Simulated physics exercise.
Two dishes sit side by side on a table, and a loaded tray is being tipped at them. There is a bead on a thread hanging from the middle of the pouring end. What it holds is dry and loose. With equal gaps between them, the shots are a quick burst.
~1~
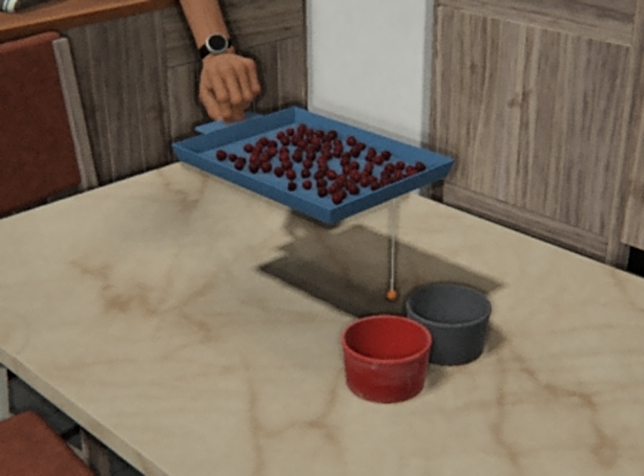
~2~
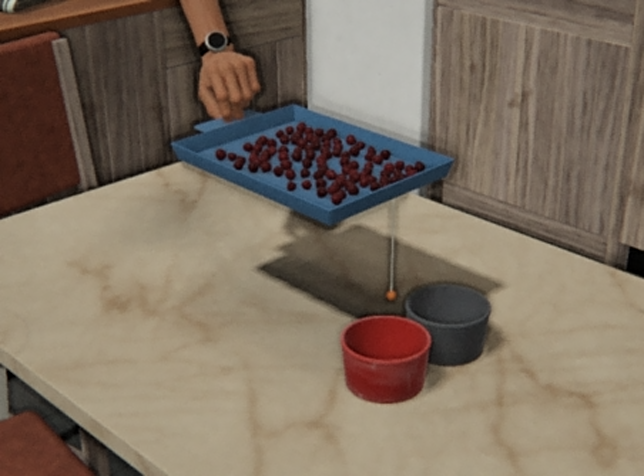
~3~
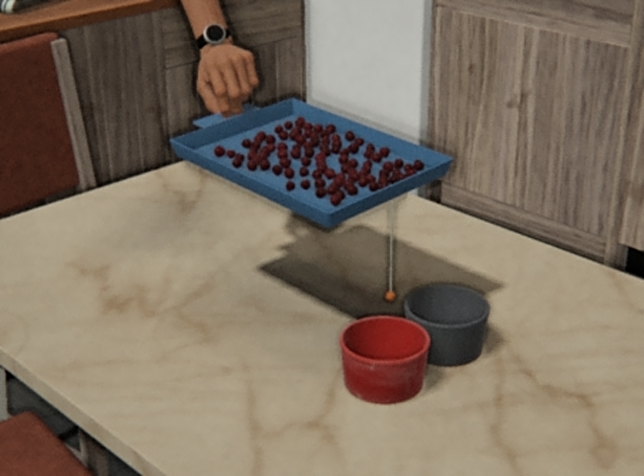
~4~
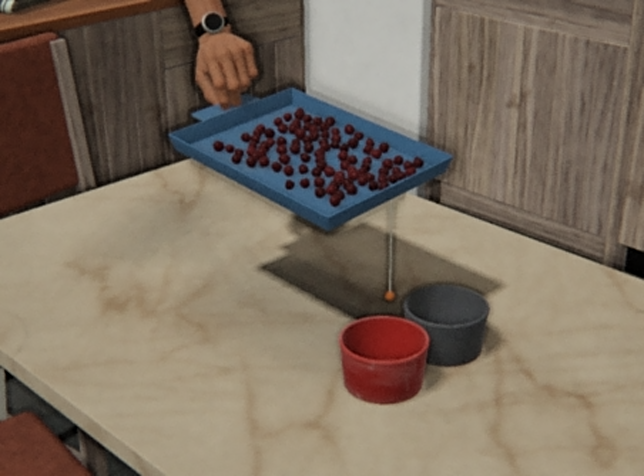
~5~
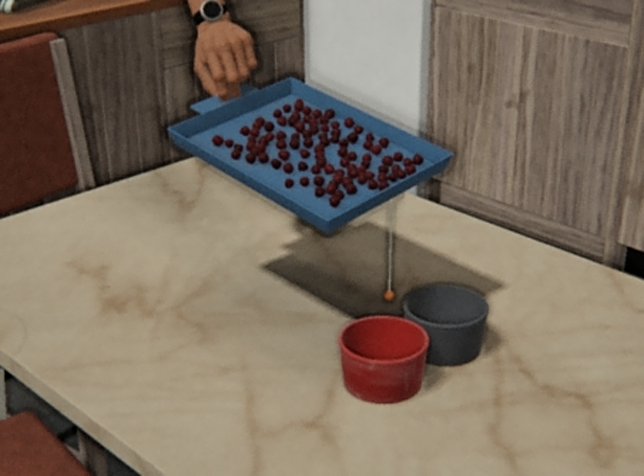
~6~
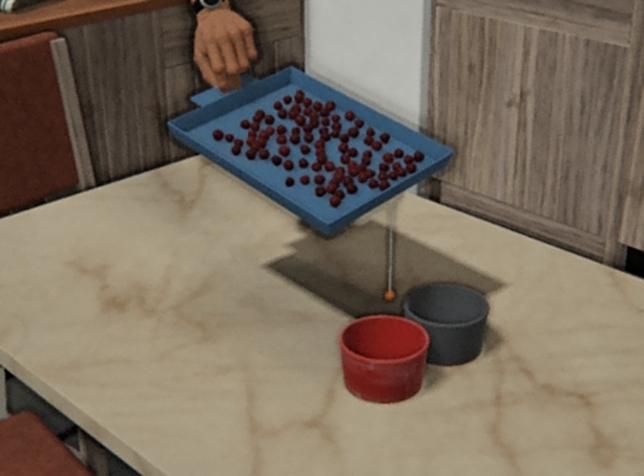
A hand slowly tilts a blue tray of dark red berries above two small dishes.
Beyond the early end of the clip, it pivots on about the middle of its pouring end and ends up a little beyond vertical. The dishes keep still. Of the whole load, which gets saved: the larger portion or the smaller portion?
The smaller portion.
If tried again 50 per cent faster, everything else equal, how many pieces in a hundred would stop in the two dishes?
That works out at roughly 30 per cent.
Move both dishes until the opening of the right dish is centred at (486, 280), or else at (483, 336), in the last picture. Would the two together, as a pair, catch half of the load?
First place: Short of half; second place: Short of half.
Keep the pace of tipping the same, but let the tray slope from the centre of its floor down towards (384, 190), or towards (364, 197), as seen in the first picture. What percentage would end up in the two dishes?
Roughly 60 per cent, and 60 per cent.
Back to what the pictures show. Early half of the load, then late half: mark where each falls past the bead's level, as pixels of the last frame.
Around (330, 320) at first; around (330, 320) after that.
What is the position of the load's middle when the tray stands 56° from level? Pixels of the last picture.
Centre estimate: (325, 176).
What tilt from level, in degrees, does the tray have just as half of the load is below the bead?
I'd say it is tilted about 105°.
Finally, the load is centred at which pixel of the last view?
Around (334, 384), give or take.
Just after the last frame, tray tipped steeply; almost all on the tray; just a few in the air.
A moment on, tray tipped right over; almost all on the tray; just a few outside both; just a few in the air.
Further on, tray tipped past a quarter turn; roughly a quarter in the left dish; the larger part outside both.
When it is over, tray tipped past a quarter turn; roughly a quarter in the left dish; not one in the right dish; the larger part outside both.
